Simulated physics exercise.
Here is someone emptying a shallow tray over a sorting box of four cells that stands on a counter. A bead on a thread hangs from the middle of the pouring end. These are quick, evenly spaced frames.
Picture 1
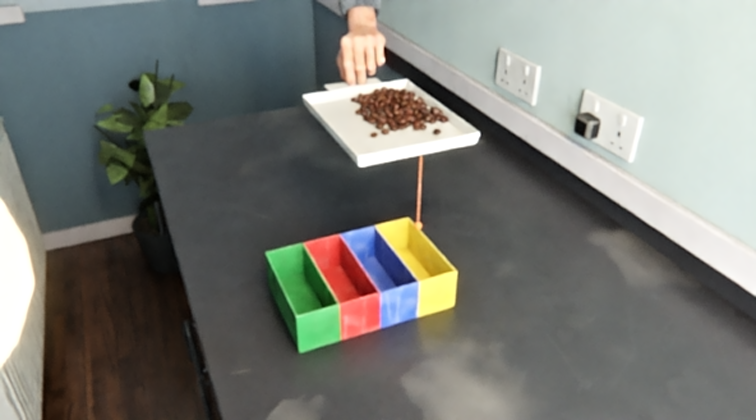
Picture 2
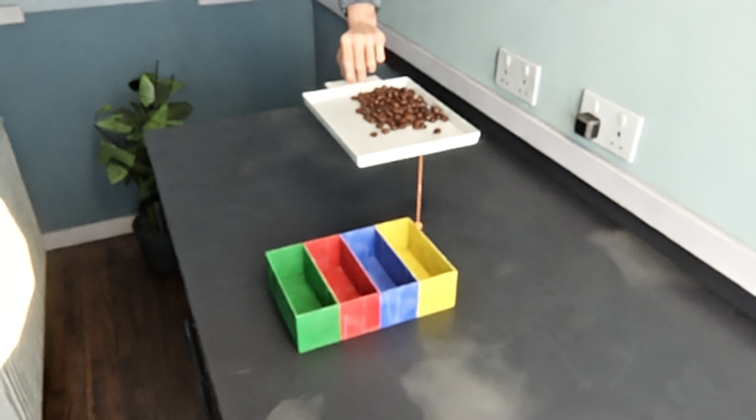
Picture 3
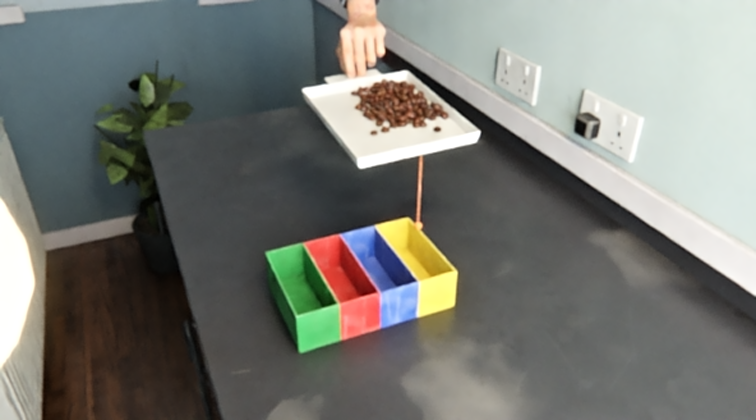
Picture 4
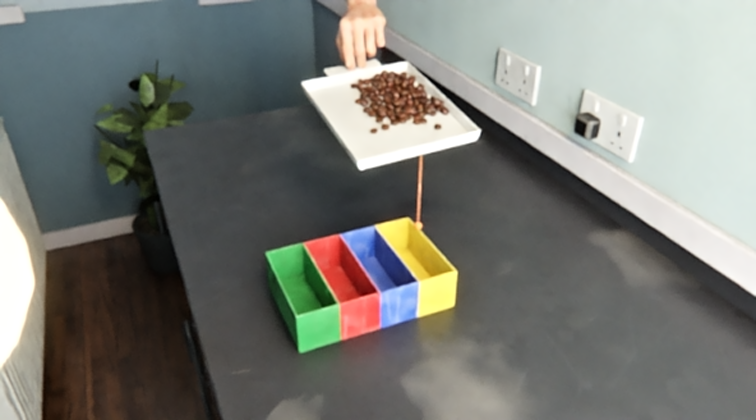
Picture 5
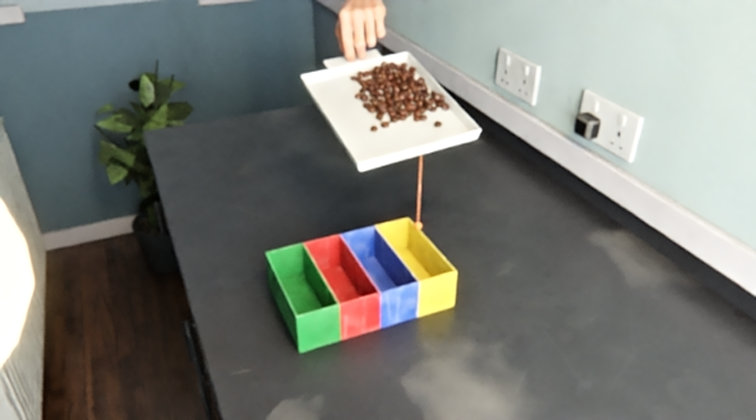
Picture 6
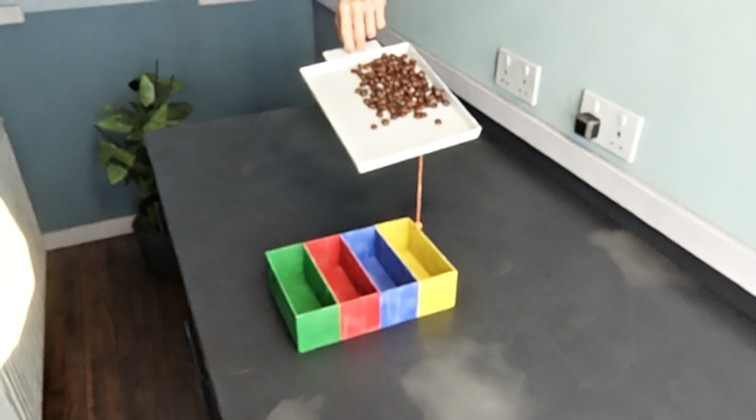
A hand tilted a white tray of small brown pieces above a green, red, blue and yellow sorting box, slowly raising the back edge while the front left corner dipped slightly and the pieces stayed heaped.
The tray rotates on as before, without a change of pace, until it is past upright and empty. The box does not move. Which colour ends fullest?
It favours the blue compartment.
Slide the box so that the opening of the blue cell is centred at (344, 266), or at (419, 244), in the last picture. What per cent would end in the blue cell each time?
First some 20, then 10 per cent.
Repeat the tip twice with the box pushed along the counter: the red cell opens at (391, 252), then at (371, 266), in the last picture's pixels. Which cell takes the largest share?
One: The cell in red. Two: The red one.
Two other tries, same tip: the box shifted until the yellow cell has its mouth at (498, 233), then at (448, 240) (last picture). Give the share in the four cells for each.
Near 70 % and 100 %.
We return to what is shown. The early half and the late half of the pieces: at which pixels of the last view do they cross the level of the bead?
First near (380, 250), later near (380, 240).
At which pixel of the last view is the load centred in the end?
Roughly at (381, 289).
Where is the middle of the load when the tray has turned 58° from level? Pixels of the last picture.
At about (387, 153).
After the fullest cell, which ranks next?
In second place: The yellow cell.
Just after the last frame, tray tipped steeply; the larger part on the tray; roughly a quarter falling or outside the box.
A moment on, tray tipped right over; roughly half on the tray; roughly a third in the blue cell; about a tenth in the yellow cell; about a tenth in the red cell; just a few falling or outside the box.
Further on, tray tipped past a quarter turn; roughly two thirds in the blue cell; roughly a quarter in the yellow cell; about a tenth in the red cell; just a few falling or outside the box.
When it is over, tray tipped past a quarter turn; roughly two thirds in the blue cell; roughly a quarter in the yellow cell; about a tenth in the red cell; not one in the green cell; just a few outside the box.
